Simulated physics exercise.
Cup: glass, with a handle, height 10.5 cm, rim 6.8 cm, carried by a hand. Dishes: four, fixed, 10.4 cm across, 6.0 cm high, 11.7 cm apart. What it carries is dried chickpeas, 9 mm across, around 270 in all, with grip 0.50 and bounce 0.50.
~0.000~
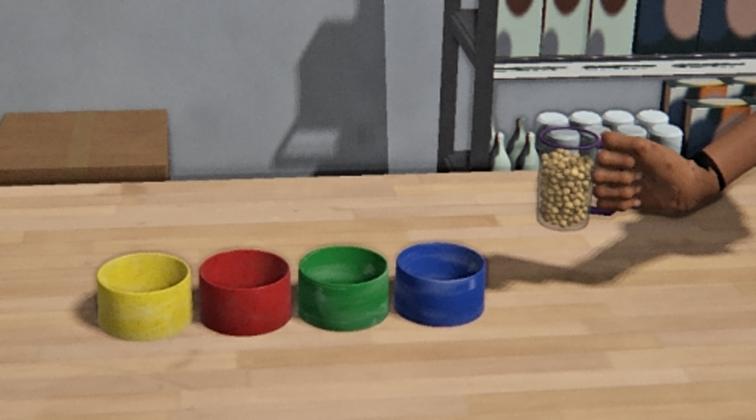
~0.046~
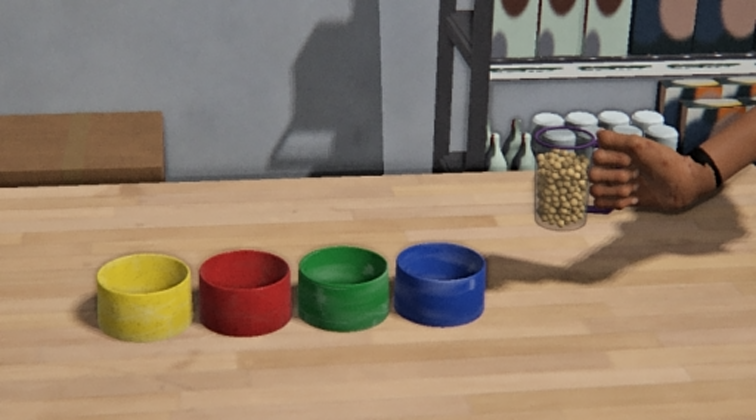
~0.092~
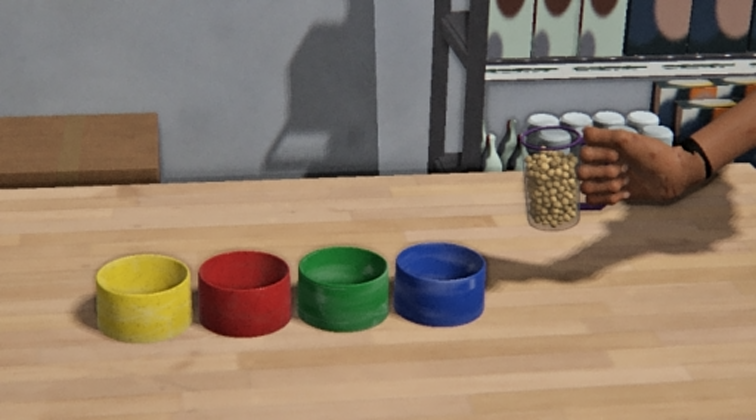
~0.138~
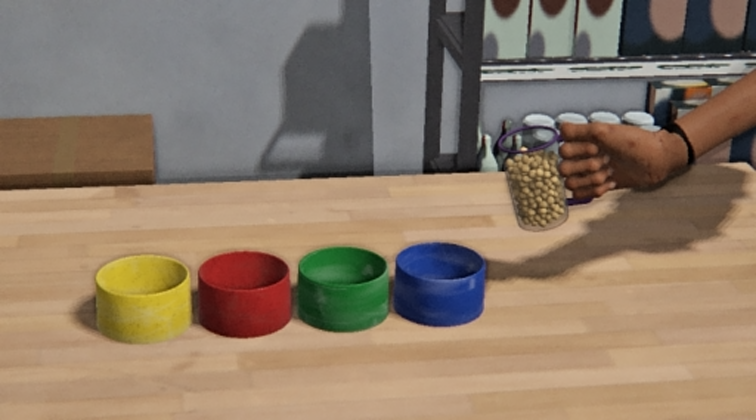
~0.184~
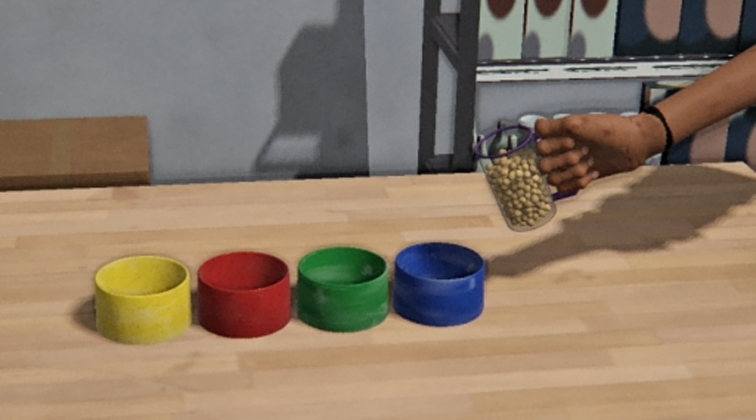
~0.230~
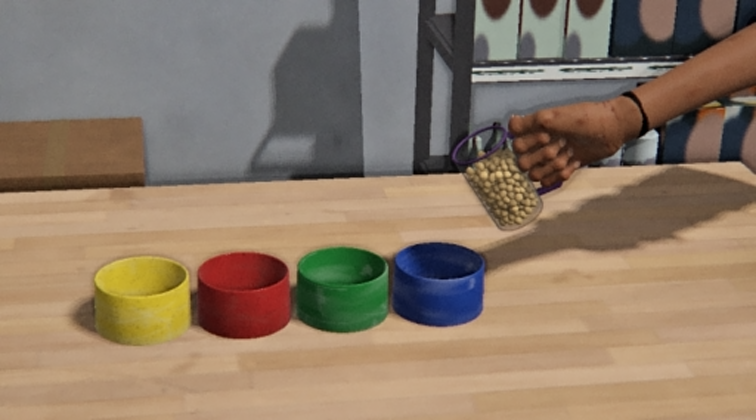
A hand with a dark wristband reaches in from the right, holding a clear handled cup of dried chickpeas above a pale wooden table, seen from slightly above. Yellow, red, green and blue dishes stand in a row from left to centre, before a grey wall, cardboard box and stocked shelves. The hand moves the cup left, tilting it increasingly leftward, while the view shifts very slightly.
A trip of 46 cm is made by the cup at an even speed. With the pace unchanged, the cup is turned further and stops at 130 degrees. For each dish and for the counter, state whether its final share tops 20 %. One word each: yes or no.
Red dish: Yes; blue dish: No; green dish: No; yellow dish: Yes; counter: No.
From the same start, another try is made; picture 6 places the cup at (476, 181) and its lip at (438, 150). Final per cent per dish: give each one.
In the end red holds 0, blue holds 0, green holds 0, yellow holds 90.
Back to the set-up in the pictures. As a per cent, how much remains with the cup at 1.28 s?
0 per cent.
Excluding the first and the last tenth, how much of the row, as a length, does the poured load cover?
15 cm, roughly.
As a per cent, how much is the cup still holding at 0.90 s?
Roughly 30 per cent.
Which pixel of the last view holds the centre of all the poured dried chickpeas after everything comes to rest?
(162, 312).
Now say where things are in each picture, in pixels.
The first frame shows cup at (566, 180), tilt 0 degrees, lip at (541, 139), moved 0.0 cm; middle of the pieces at (566, 189); blue dish at (441, 262); green dish at (344, 266); red dish at (245, 269); yellow dish at (144, 273).
The second frame shows cup at (563, 180), tilt 2 degrees, lip at (537, 139), moved 0.4 cm; middle of the pieces at (563, 189).
The third frame shows cup at (552, 179), tilt 6 degrees, lip at (522, 142), moved 1.6 cm; middle of the pieces at (553, 189).
The fourth frame shows cup at (536, 180), tilt 14 degrees, lip at (500, 147), moved 3.6 cm; middle of the pieces at (538, 189).
The fifth frame shows cup at (518, 180), tilt 23 degrees, lip at (477, 153), moved 5.7 cm; middle of the pieces at (521, 189).
The sixth frame shows cup at (500, 180), tilt 31 degrees, lip at (454, 160), moved 7.8 cm; middle of the pieces at (505, 188); blue dish at (440, 261); green dish at (343, 266); red dish at (243, 272); yellow dish at (142, 277). The cup turns about 185 degrees a second and travels 46 cm a second.
After 0.63 s, tilt 105 degrees; cup holds 100 %.
After 0.90 s, tilt 130 degrees; cup holds 30 %, red 45 %, yellow 10 %.
After 1.28 s, tilt 130 degrees; cup holds 0 %, red 40 %, yellow 50 %.
At rest (1.7 s), red 40 %, blue 0 %, green 0 %, yellow 50 %, counter 10 %.
